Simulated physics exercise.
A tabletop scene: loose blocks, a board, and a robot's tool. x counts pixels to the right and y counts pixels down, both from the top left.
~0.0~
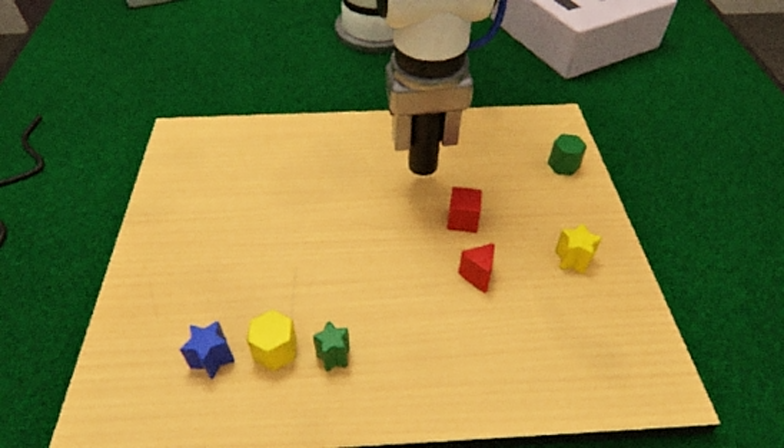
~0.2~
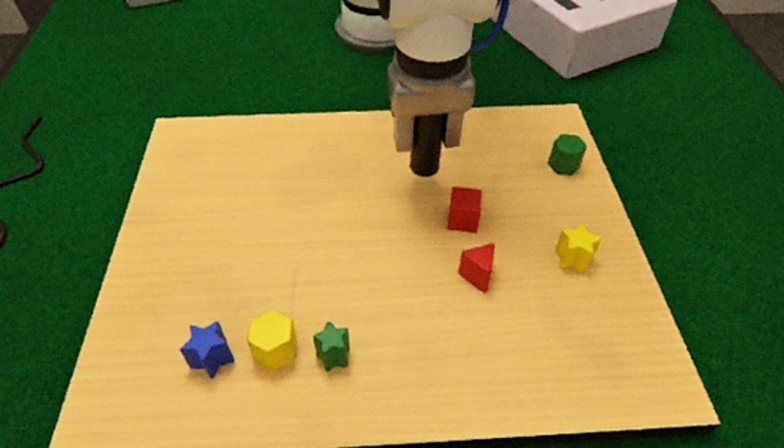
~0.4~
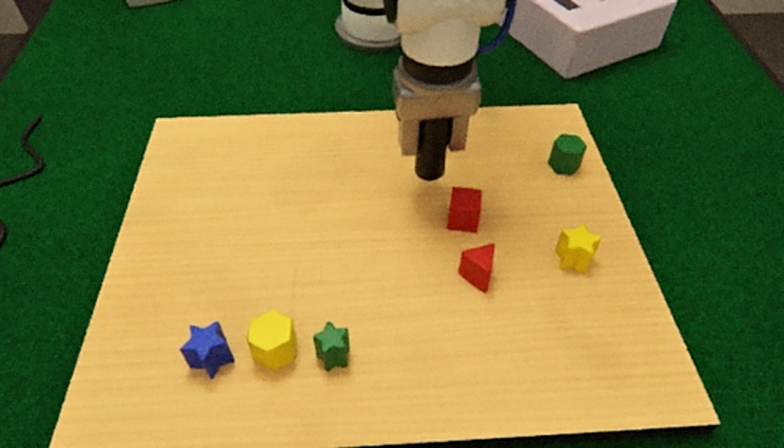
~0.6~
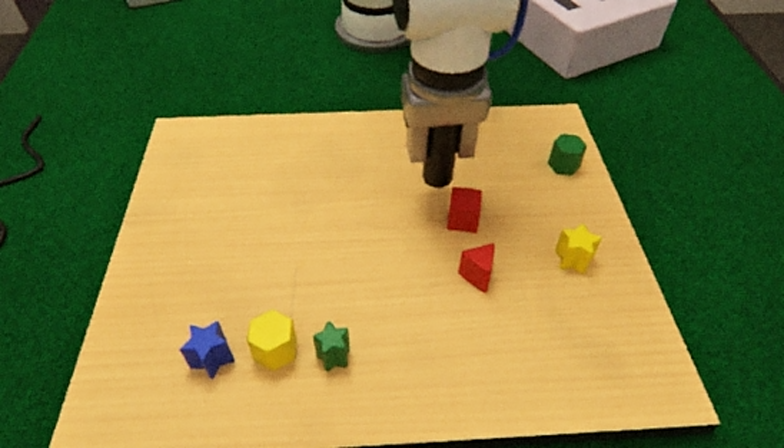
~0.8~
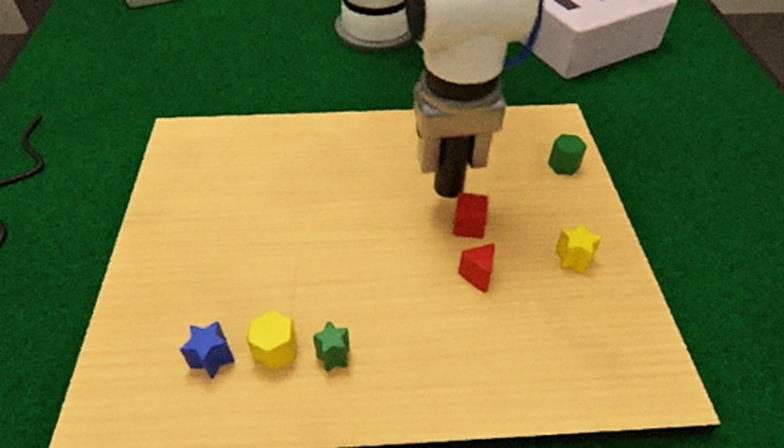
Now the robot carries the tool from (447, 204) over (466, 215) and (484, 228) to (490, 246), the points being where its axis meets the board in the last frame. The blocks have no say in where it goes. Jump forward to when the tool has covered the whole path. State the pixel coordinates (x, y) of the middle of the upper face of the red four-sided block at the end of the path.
The middle of its upper face should be somewhere near (515, 246).
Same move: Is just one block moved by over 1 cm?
Short answer: Yes.
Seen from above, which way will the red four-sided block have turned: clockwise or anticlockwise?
Answer: Clockwise.
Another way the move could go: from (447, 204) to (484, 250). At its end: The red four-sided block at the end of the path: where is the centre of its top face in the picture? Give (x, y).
When the path ends, it will be at (520, 243).
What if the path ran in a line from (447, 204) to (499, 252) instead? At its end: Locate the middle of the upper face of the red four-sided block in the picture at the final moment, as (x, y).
Answer: (532, 256).
The first path, step by step. Halfway along, tool at (479, 205); red four-sided block at (497, 225), turned 20° clockwise.
At the end, tool at (493, 229); red four-sided block at (515, 246), turned 55° clockwise; red triangle unmoved.
